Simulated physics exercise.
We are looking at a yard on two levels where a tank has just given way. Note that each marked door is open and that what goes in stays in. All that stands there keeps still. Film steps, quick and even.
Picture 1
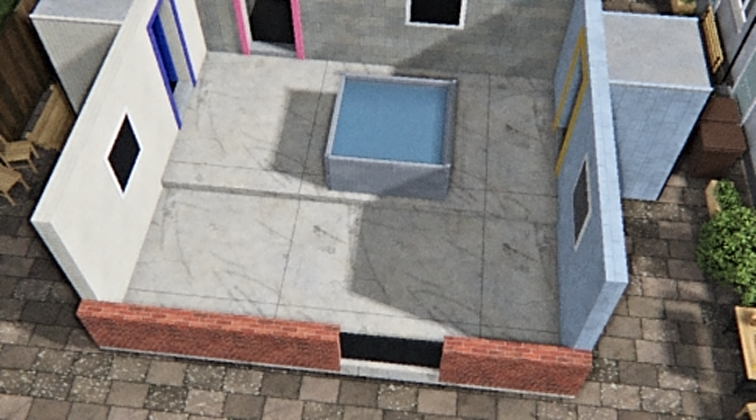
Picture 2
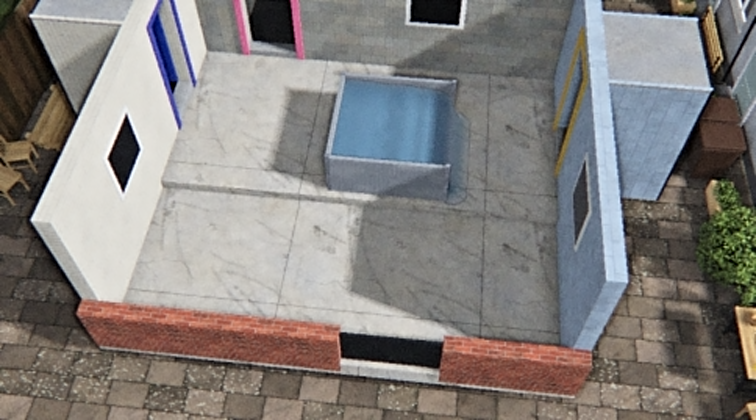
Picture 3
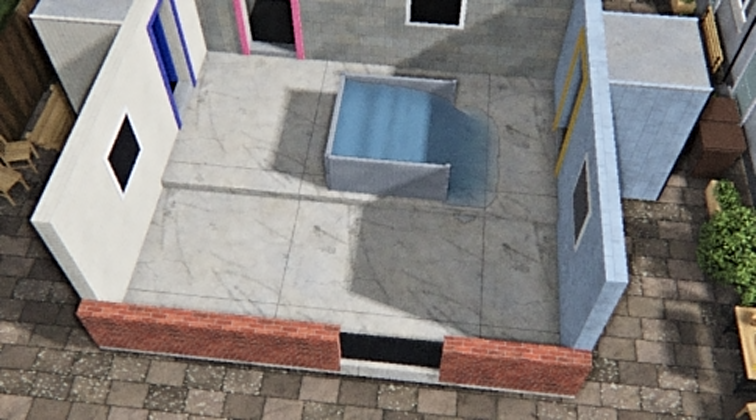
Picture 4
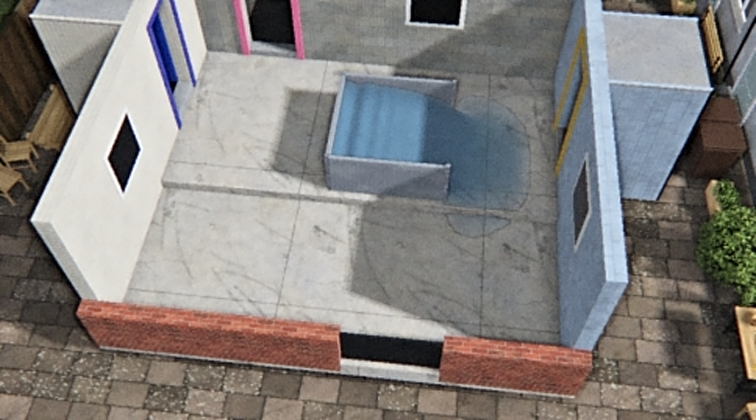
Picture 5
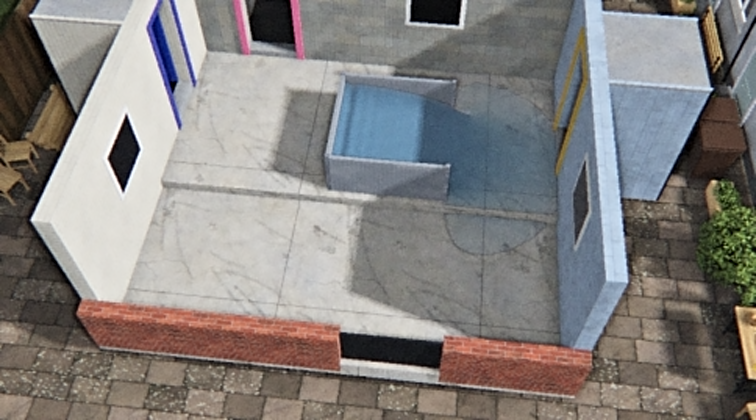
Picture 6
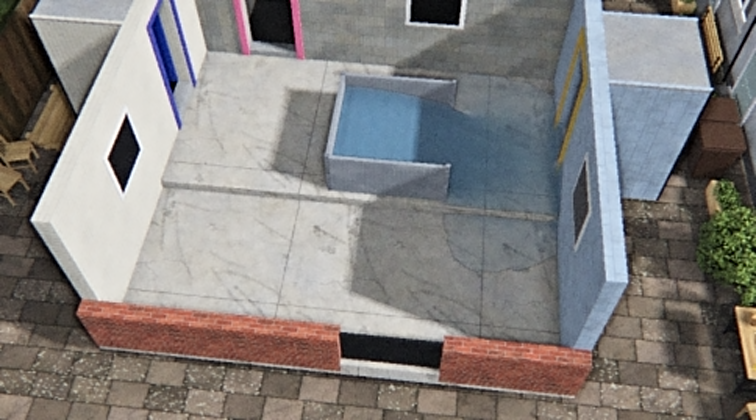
At the start, an open tank full of blue water stands whole on the grey upper level of a walled yard. Its right side then gives way and water pours out to the right, fanning toward the blue wall, before a thin sheet spreads down onto the lower level in front.
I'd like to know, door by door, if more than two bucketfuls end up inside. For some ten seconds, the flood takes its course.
Here it is: The pink door lets in two bucketfuls or fewer, the blue door lets in two bucketfuls or fewer, the yellow door lets in more than two bucketfuls.
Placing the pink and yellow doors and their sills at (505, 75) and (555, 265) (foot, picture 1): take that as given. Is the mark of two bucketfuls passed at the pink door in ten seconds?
Outcome: Pink door rises above.
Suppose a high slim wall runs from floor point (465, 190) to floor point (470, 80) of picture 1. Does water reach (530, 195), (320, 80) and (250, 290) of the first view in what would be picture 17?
Lab note - point 1: Inundated; point 2: Inundated; point 3: Parched.
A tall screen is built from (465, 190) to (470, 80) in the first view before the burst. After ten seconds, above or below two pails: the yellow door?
The yellow door copes.
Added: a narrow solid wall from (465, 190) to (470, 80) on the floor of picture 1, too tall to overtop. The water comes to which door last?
It's the one in blue.
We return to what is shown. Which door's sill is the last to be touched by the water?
That is the blue door.
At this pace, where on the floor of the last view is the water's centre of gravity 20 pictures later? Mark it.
I'd place it roughly at (462, 184).
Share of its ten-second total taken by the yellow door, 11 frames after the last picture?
By then roughly 75 percent of the ten-second total is in.
A moment on, water covers 20 % of the floor; the pink door not reached, the blue door not reached, the yellow door far over two buckets in.
Next, water covers 25 % of the floor; the pink door not reached, the blue door not reached, the yellow door far over two buckets in.
Then, water covers 50 % of the floor; the pink door not reached, the blue door not reached, the yellow door far over two buckets in.
Later, water covers 90 % of the floor; the pink door wet at the sill, nothing in, the blue door wet at the sill, nothing in, the yellow door far over two buckets in.
In the end, water covers 95 % of the floor; the pink door wet at the sill, nothing in, the blue door wet at the sill, nothing in, the yellow door far over two buckets in.
